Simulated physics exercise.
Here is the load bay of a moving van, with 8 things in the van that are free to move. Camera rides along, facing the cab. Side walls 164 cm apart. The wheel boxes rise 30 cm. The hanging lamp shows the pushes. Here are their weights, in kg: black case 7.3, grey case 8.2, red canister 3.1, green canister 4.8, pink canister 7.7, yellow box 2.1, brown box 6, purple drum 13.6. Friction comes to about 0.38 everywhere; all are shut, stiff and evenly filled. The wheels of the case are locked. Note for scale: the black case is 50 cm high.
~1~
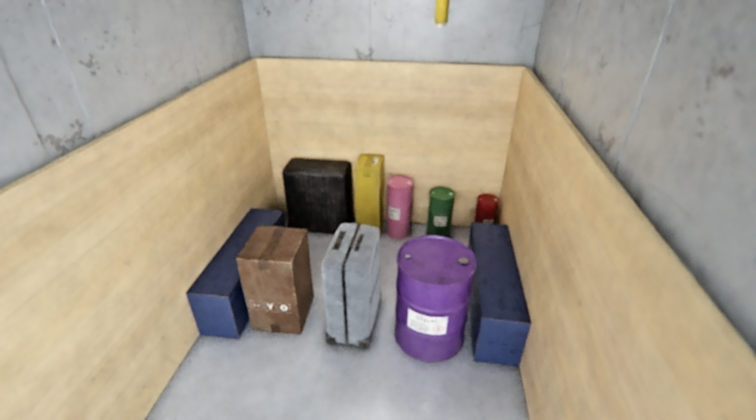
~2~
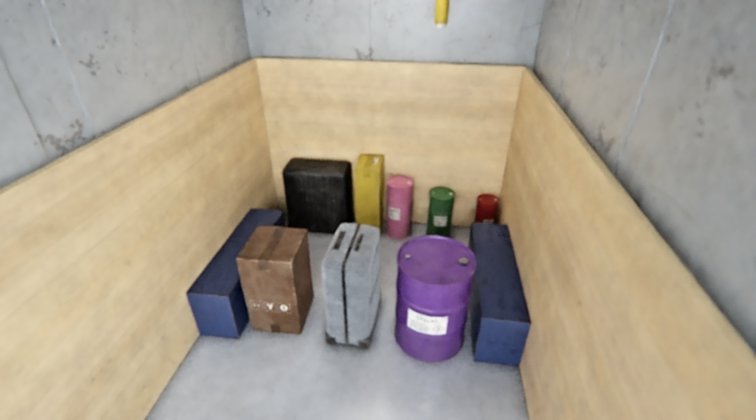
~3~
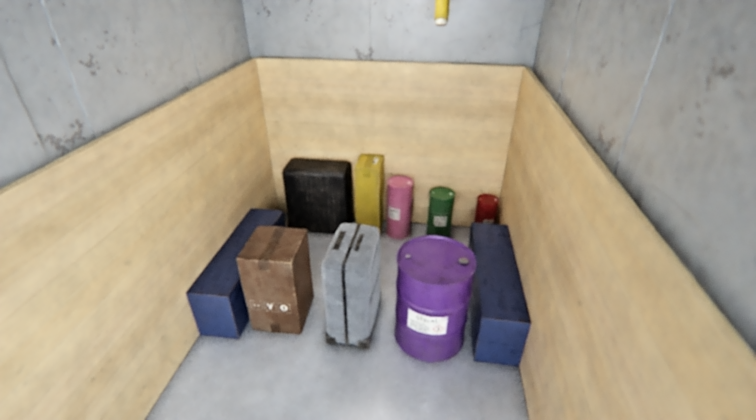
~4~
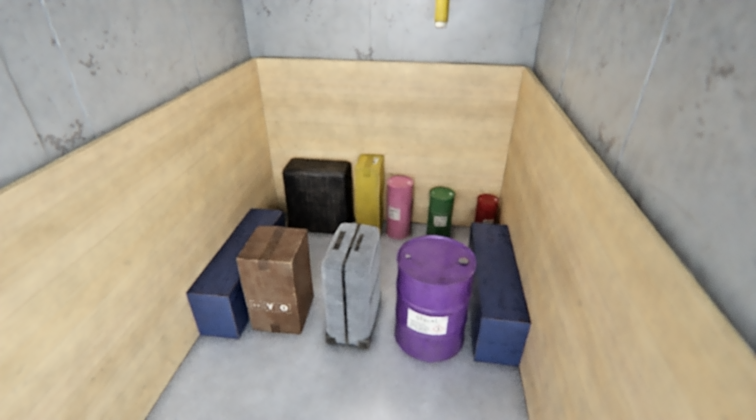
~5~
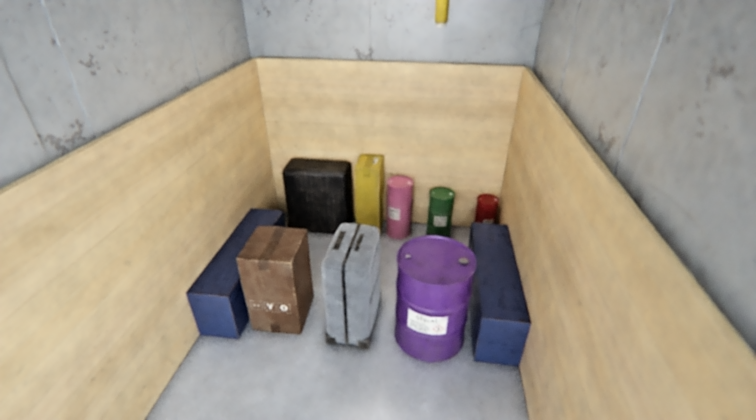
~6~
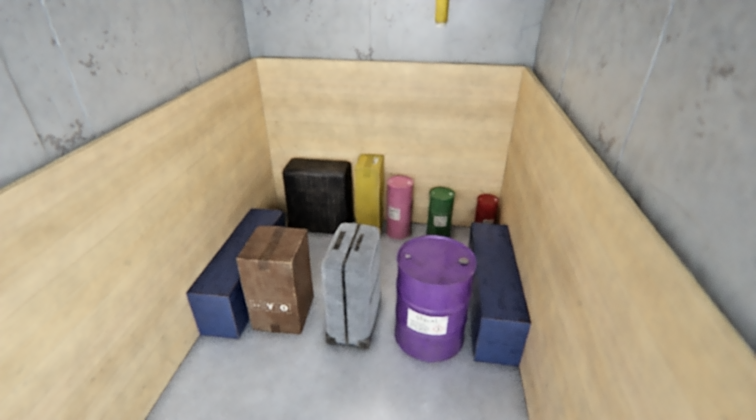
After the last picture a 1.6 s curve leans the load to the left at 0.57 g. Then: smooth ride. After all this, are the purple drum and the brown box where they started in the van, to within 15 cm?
Watch the purple drum get carried off; watch the brown box stay nearby.
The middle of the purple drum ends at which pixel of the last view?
It ends near (373, 293).
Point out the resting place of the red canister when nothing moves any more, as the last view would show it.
Its centre ends close to (411, 213) in the last view.
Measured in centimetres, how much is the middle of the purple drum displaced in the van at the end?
I'd say about 30 cm between start and finish.
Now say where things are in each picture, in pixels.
The first frame shows smooth; purple drum (432, 298); brown box (279, 280).
The second frame shows force 0.27 g backwards; red canister (485, 218); green canister (440, 215).
The third frame shows force 0.27 g backwards; pink canister (399, 208); yellow box (370, 197).
The fourth frame shows force 0.18 g backwards; black case (320, 196); grey case (354, 284).
The fifth frame shows smooth; red canister (485, 218); green canister (440, 215).
The sixth frame shows smooth; purple drum (432, 298); brown box (279, 280).
Then, 0.50 s later than the last frame, force 0.57 g left; brown box 4 cm from its spot near (273, 279); purple drum 4 cm from its spot near (425, 297); yellow box tilted 10°.
Then, 0.70 s later than the last frame, force 0.57 g left; purple drum 15 cm from its spot near (403, 295); brown box 4 cm from its spot near (272, 279); yellow box tilted 13°.
Then, 0.80 s later than the last frame, force 0.57 g left; purple drum 23 cm from its spot near (386, 294); brown box 4 cm from its spot near (272, 280); green canister tilted 4°.
Then, 0.90 s later than the last frame, force 0.57 g left; purple drum 30 cm from its spot near (373, 293); brown box 4 cm from its spot near (272, 280); green canister tilted 9°.
When it is over, not toppled but over 15 cm from the start, black case, grey case, red canister, green canister, pink canister, yellow box and purple drum; the last one within 15 cm of the start. In the last view, purple drum near (373, 293), brown box near (272, 280).
